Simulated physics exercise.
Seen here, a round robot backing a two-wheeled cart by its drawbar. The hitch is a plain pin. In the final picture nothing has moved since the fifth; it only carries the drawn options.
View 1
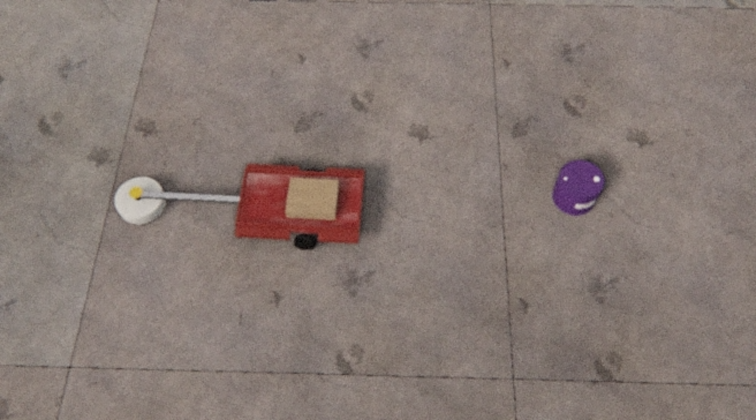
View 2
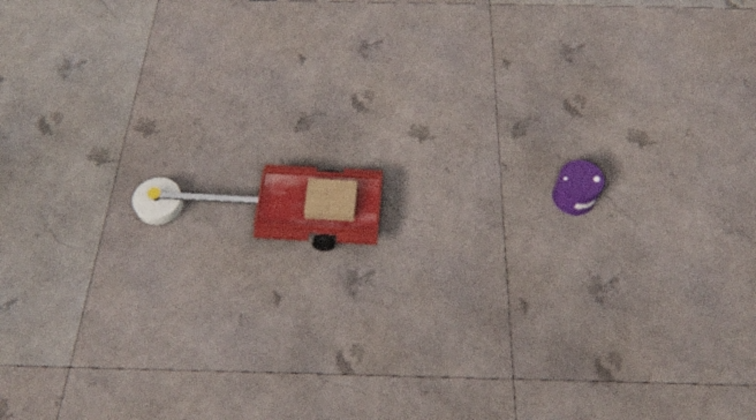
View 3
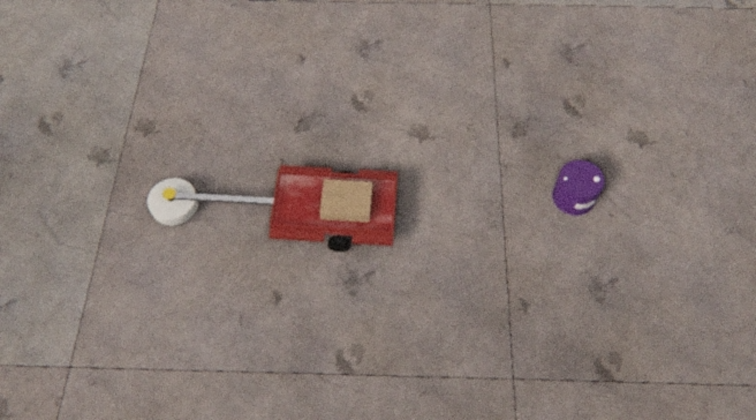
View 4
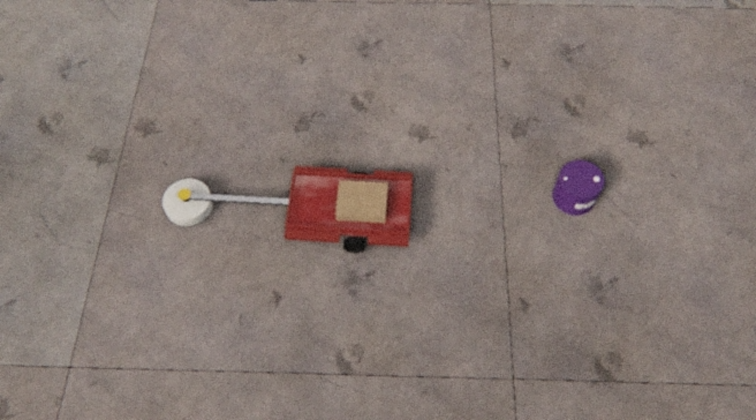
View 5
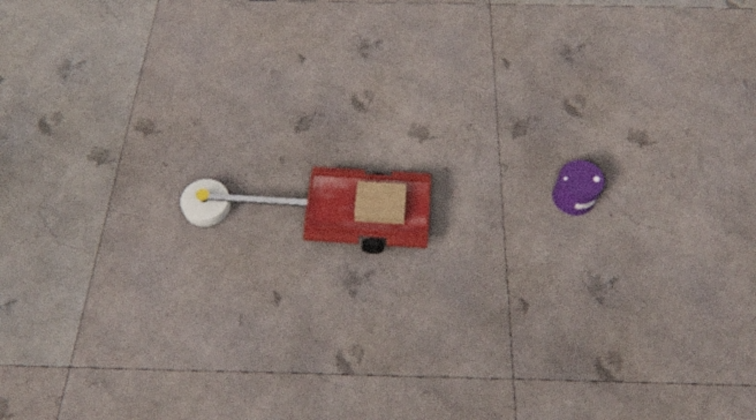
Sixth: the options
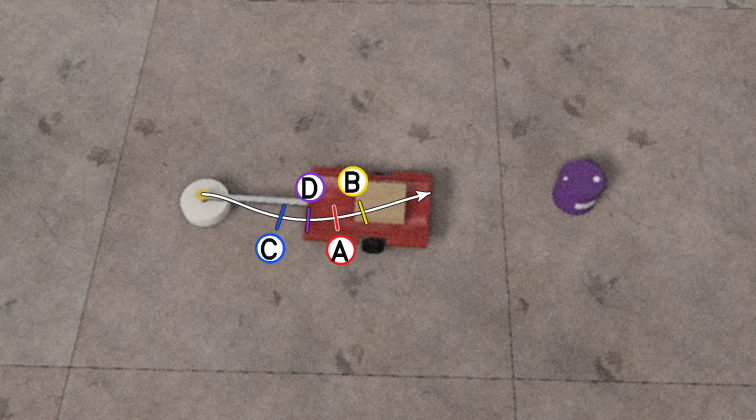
A red cart carrying a tan block rolled slowly to the right, pushed from behind by a round white robot joined to it by a thin bar, while a purple tub sat still on the right.
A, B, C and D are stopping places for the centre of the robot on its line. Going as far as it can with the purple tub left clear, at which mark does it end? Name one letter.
The farthest safe stop is D.
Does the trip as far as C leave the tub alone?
Yes.
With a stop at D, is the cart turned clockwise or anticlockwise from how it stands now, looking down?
Anticlockwise.
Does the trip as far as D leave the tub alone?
For that mark, yes.
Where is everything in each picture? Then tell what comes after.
Red cart (301, 201); purple tub (574, 197); robot (139, 199), in the first picture.
Robot (157, 199); red cart (320, 202); purple tub (574, 197), in the second picture.
Robot (172, 200); red cart (335, 203); purple tub (574, 197), in the third picture.
Robot (187, 201); red cart (350, 204); purple tub (574, 197), in the fourth picture.
Robot (205, 201); red cart (368, 205); purple tub (574, 197), in the fifth picture.
On the marked copy, A at (336, 218); B at (363, 212); C at (281, 217); D at (308, 220); the route from (202, 194) via (314, 220) to (429, 193).
Following D. Soon after the start, robot (241, 210), cart (407, 207).
Later, robot (276, 222), cart (444, 207).
In the end, robot (309, 226), cart (476, 205); nothing has been touched.
As for the rest, A is too far, the tub has been hit; B is too far, the tub has been hit; C is safe but short.
